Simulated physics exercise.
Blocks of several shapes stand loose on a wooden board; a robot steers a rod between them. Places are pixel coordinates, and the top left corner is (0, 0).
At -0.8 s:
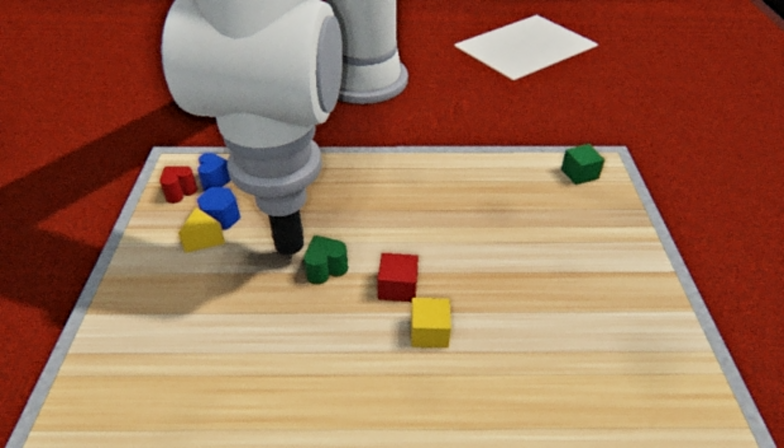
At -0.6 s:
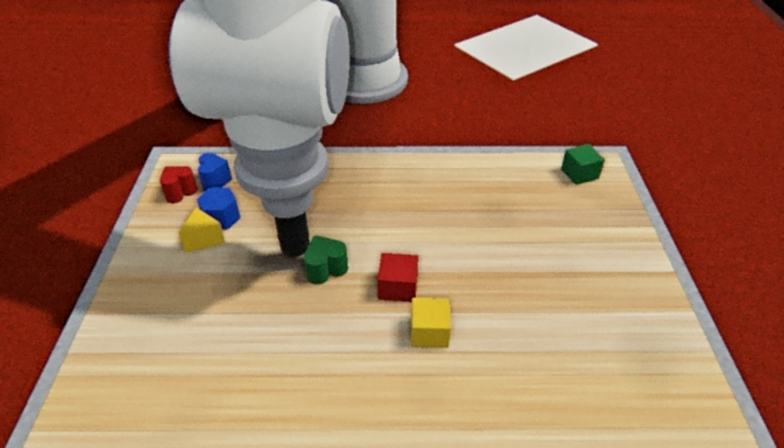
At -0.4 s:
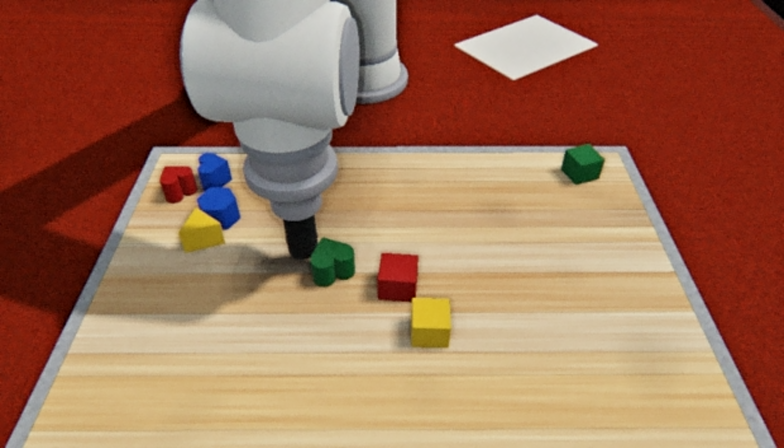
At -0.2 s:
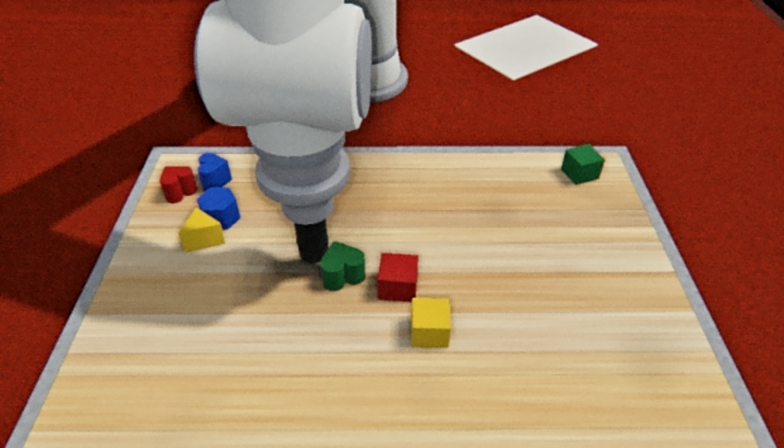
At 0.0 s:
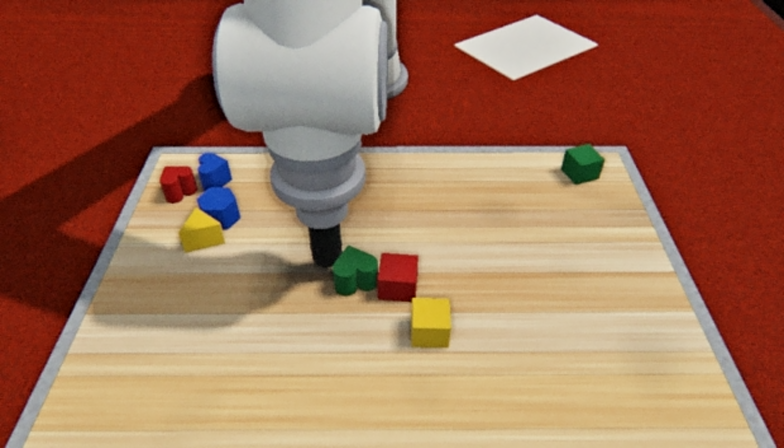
A robot arm's rod moves right and pushes the green heart toward the red block.
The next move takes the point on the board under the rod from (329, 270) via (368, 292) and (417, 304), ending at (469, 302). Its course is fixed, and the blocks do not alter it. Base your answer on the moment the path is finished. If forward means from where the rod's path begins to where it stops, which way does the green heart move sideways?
The shift goes right.
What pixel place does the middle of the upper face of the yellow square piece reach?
Its top middle will sit at (464, 337).
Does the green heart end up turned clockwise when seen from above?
The answer is yes.
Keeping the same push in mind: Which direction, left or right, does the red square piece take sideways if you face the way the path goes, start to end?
Taking start-to-end as forward, the block's sideways shift goes to the left.
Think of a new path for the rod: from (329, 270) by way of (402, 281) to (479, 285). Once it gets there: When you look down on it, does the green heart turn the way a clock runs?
That would be a yes.
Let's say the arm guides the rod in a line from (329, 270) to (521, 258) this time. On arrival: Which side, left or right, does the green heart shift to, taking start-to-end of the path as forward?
It's pushed right.
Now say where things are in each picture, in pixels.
Tip of the rod at (290, 246), middles of tops, green heart at (324, 249), red square piece at (398, 267), yellow square piece at (431, 312), in the first picture.
Rod at (295, 247), nothing pushed, in the second picture.
Rod at (304, 250), green heart at (331, 252), in the third picture.
Rod at (314, 253), green heart at (341, 256), in the fourth picture.
Rod at (328, 258), green heart at (354, 261), red square piece at (398, 267), yellow square piece at (431, 312), in the fifth picture.
On the path given first. One third of the way, rod at (368, 280); green heart at (398, 283); red square piece at (442, 275), turned 35° anticlockwise.
Two thirds of the way, rod at (419, 291); green heart at (448, 300); red square piece at (461, 273), turned 60° anticlockwise; yellow square piece at (456, 332), turned 35° clockwise.
At the end, rod at (471, 289); green heart at (480, 309), turned 55° clockwise; red square piece at (500, 261), turned 100° anticlockwise; yellow square piece at (464, 337), turned 65° clockwise.
